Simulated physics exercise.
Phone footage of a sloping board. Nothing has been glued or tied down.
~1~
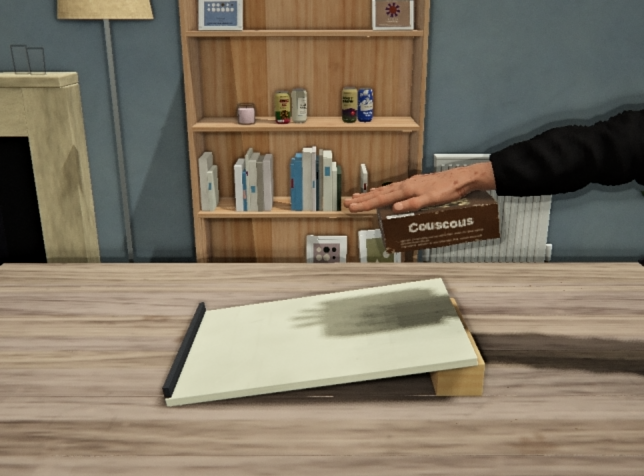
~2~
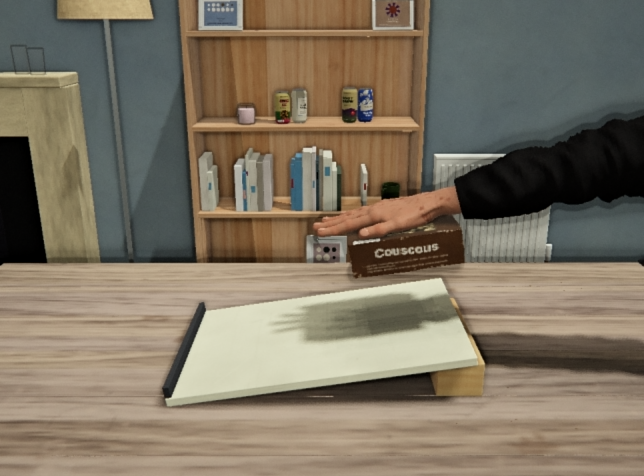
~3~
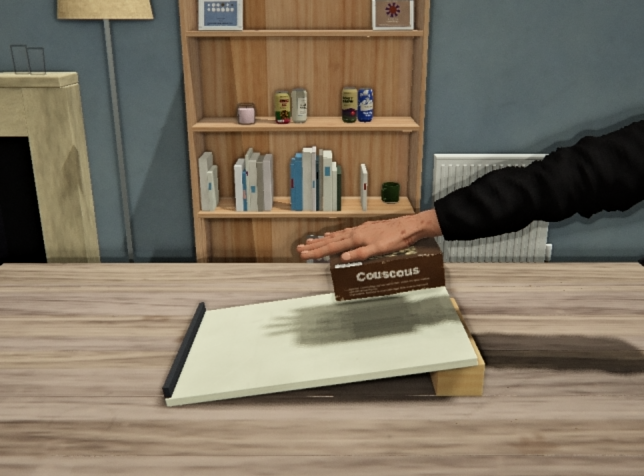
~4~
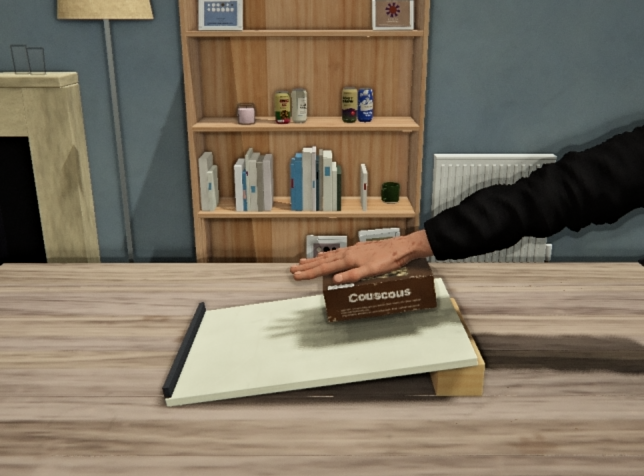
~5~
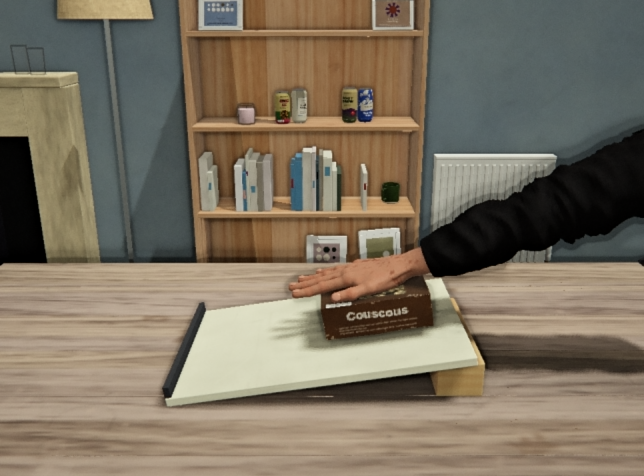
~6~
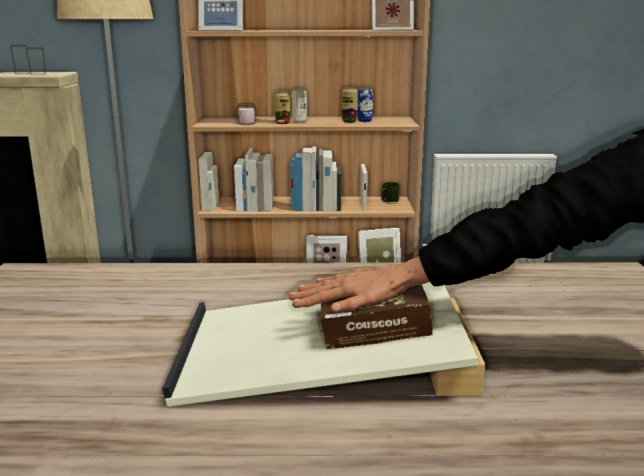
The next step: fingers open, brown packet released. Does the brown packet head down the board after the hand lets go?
It stays parked.
Then, 0.20 s past the last view, nothing moves.
Then, 0.50 s past the last view, brown packet resting near (374, 308).
Finally, it is still in place. Final places as the last picture's camera would see them, brown packet near (374, 308). The brown packet stays where it is put.
